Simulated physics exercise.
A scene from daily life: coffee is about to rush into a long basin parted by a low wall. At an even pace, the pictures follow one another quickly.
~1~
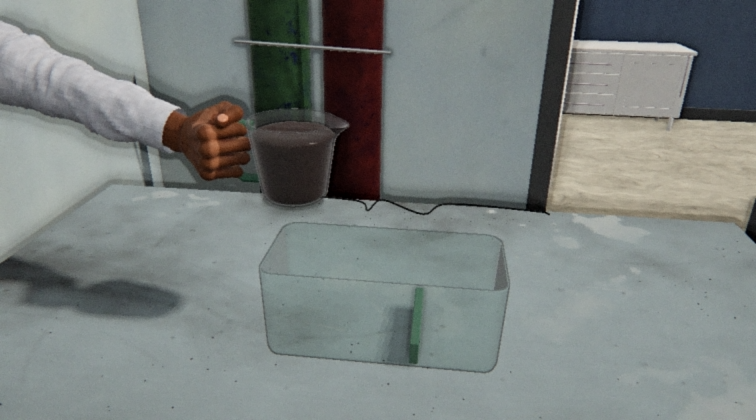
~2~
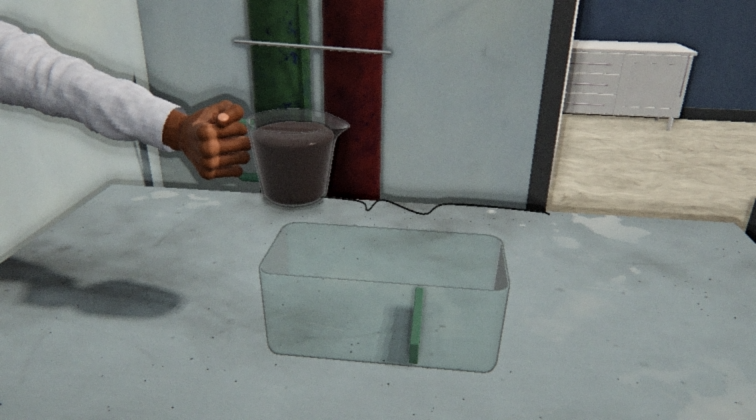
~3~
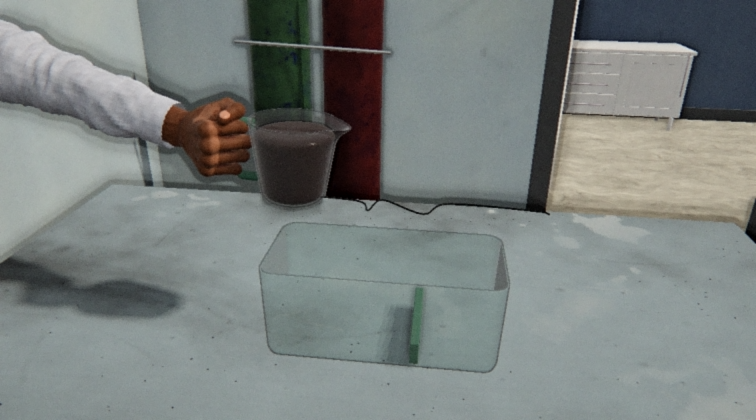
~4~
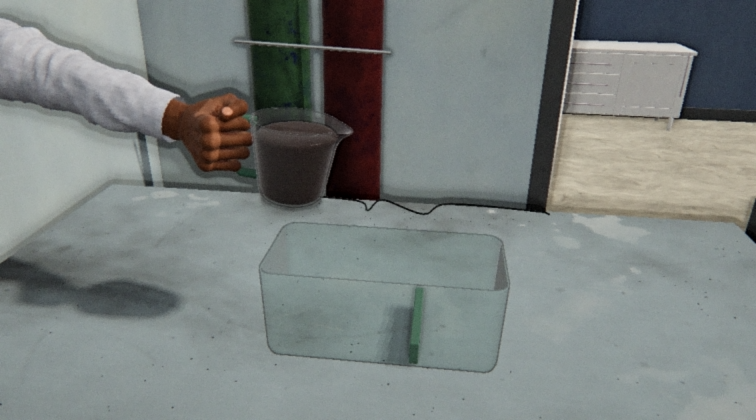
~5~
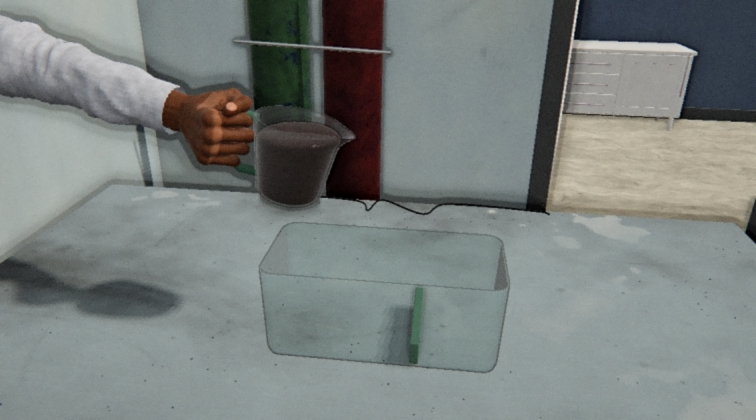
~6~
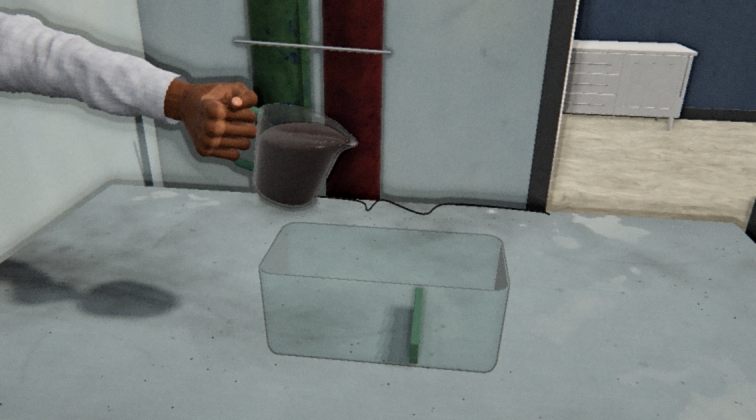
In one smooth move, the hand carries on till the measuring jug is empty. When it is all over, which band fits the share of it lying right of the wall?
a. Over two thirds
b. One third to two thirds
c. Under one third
Answer: C.
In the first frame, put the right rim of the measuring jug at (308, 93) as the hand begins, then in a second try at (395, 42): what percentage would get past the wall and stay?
15 and 65 in a hundred.
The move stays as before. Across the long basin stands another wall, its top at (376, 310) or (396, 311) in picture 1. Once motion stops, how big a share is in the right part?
About 75 per cent on the first try, and 35 per cent on the second.
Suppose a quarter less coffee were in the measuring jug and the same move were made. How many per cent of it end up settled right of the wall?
10 per cent.
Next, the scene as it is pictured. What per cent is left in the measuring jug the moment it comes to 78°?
Around 60 in a hundred has not poured out yet.
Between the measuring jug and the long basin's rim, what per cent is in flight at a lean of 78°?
Around 25 percent.
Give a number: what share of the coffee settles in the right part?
10 %.
A moment on, the measuring jug is tipped on its side and 58 per cent is still to pour, 18 is left of the wall and 1 right of it.
Next, the measuring jug is tipped right over and 6 per cent is still to pour, 82 is left of the wall and 3 right of it.
Then the measuring jug is tipped right over and 0 per cent is still to pour, 90 is left of the wall and 8 right of it.
Later the measuring jug is tipped right over and 0 per cent is still to pour, 89 is left of the wall and 9 right of it.
In the end 89 per cent lies left of the wall, 9 right of it and 2 outside.
